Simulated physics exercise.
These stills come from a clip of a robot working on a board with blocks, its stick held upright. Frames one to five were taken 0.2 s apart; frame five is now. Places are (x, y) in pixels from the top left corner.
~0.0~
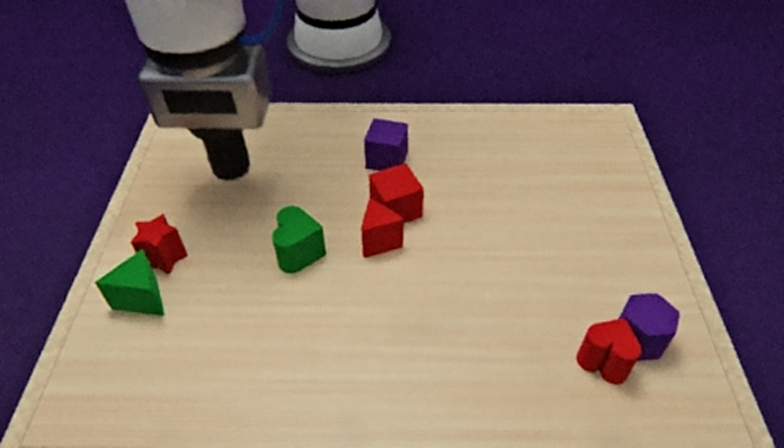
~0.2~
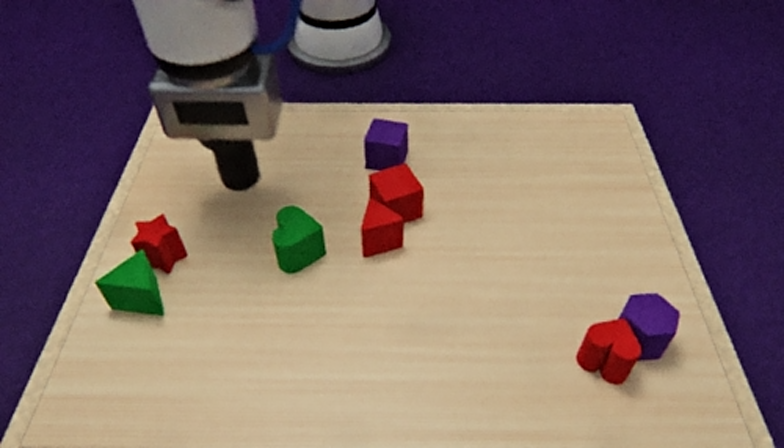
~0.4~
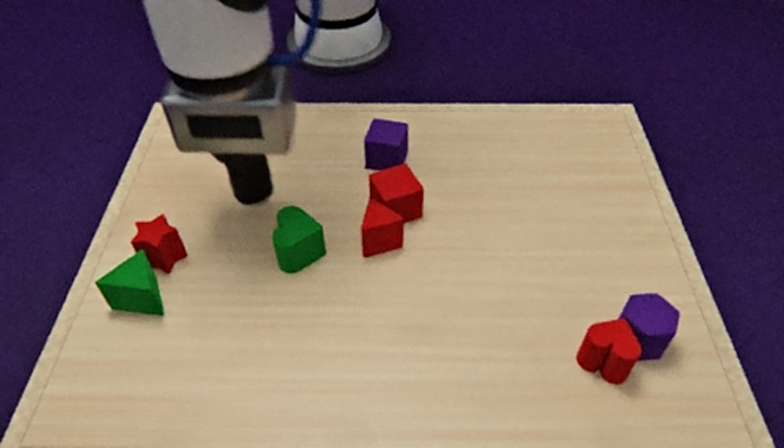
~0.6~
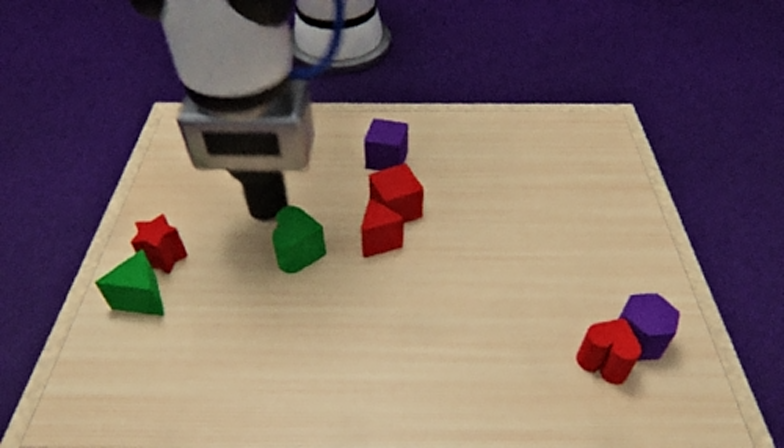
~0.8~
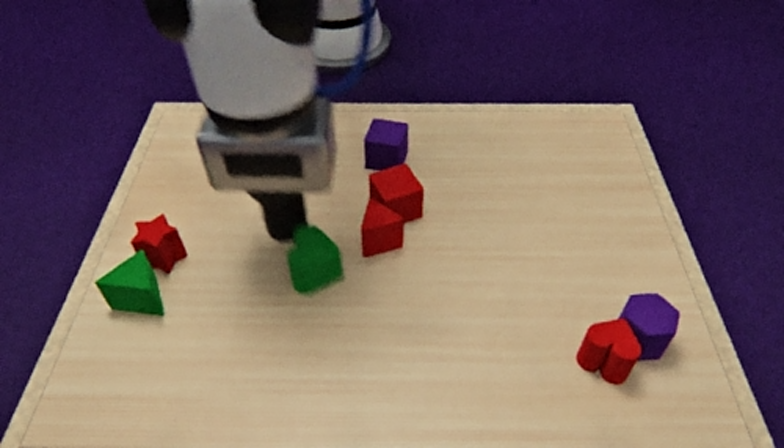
A robot arm with a dark stick hangs over the upper left of a pale wooden board on a purple surface, seen from above at a slant by a still camera. A green heart-shaped block sits left of centre, with red and purple blocks nearby and others at left and lower right. The stick moves down and right, then pushes the green heart slightly the same way.
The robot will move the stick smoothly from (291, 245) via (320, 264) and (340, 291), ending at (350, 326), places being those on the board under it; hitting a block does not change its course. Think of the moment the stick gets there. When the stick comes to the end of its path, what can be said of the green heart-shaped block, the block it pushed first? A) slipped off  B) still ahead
Correct choice: B.
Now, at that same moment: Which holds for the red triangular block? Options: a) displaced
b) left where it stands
Answer: B.
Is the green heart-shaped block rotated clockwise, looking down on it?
Answer: Yes.
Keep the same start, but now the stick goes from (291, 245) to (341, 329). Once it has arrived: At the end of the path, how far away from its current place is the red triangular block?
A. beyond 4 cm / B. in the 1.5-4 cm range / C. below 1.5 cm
Choice C: Below 1.5 cm.
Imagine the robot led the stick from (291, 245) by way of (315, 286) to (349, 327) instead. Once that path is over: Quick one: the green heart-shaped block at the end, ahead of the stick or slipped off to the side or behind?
The stick still has the green heart-shaped block in front of it when the path ends.
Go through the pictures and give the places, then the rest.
Stick's lower end at (232, 169); green heart-shaped block at (294, 225); red triangular block at (379, 215), in the first picture.
Stick at (242, 179); blocks still, in the second picture.
Stick at (254, 192); blocks still, in the third picture.
Stick at (269, 208); blocks still, in the fourth picture.
Stick at (287, 227); green heart-shaped block at (311, 246); red triangular block at (379, 215), in the fifth picture.
On the path given first. One third of the way, stick at (317, 247); green heart-shaped block at (331, 270), turned 35° clockwise.
Two thirds of the way, stick at (339, 276); green heart-shaped block at (349, 297), turned 60° clockwise.
At the end, stick at (348, 309); green heart-shaped block at (361, 335), turned 60° clockwise; red triangular block still.
